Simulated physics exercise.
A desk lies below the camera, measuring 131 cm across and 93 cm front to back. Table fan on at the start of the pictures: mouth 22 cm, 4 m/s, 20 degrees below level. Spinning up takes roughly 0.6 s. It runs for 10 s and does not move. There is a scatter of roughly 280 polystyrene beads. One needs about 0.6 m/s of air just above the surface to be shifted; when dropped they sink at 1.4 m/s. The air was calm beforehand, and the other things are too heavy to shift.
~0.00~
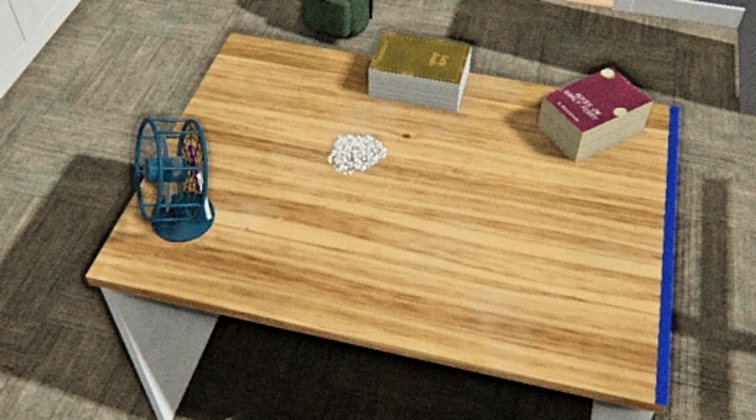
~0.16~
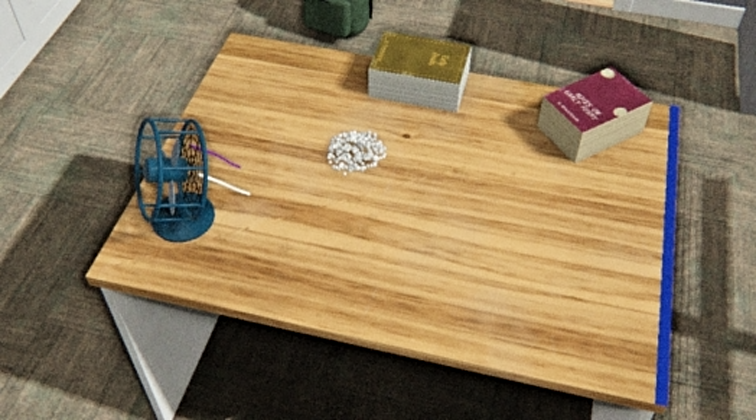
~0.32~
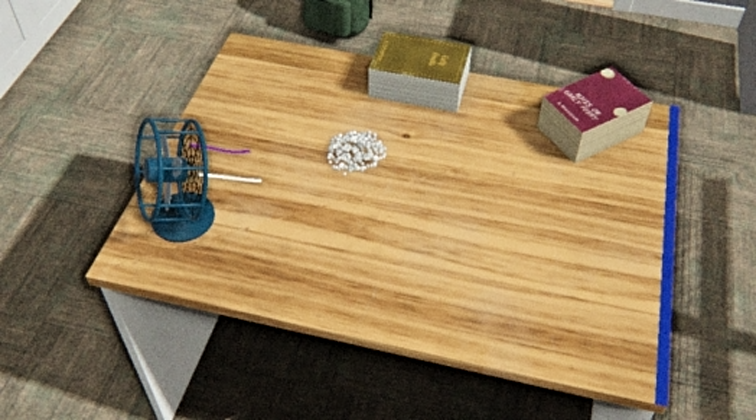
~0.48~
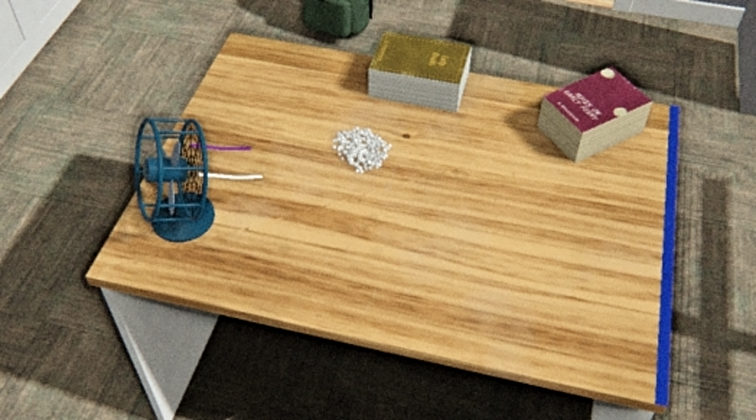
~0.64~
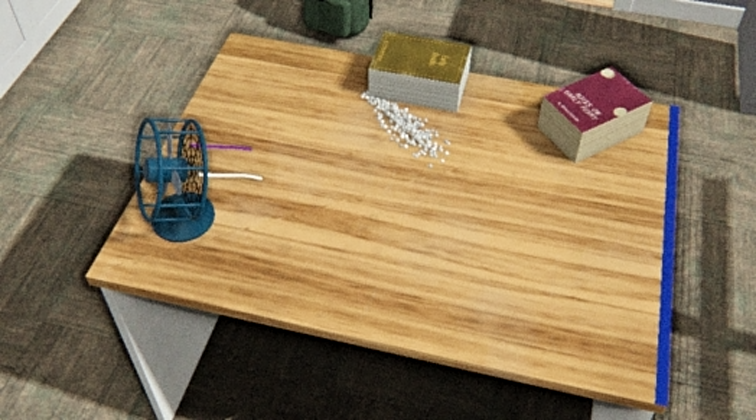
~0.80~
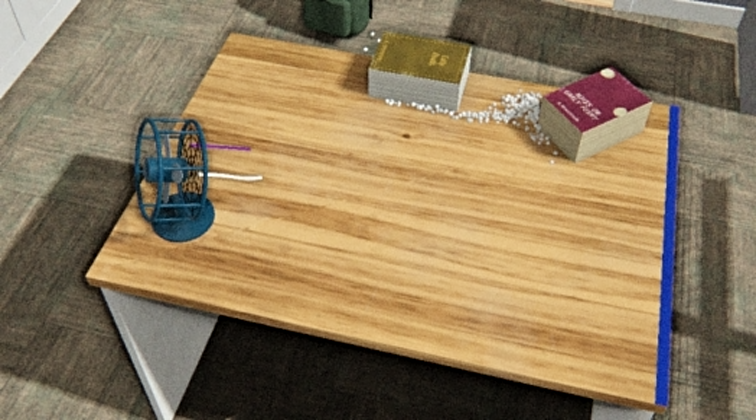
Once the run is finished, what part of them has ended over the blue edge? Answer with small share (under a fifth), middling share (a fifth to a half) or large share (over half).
A small share.
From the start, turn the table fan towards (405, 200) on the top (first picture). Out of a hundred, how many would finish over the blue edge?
Then roughly 0 per cent.
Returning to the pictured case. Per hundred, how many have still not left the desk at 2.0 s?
Close to 0 in a hundred are still there at that time.
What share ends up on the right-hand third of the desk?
0 %.
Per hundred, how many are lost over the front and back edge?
Roughly 0 % front, 100 % back.
After 2.0 s, 4 % are over the blue edge; 99 % have settled or left.
After 3.2 s, 4 % are over the blue edge; 100 % have settled or left.
After 5.5 s, 4 % are over the blue edge; 100 % have settled or left.
After 10.0 s, at the end, 4 % are over the blue edge.
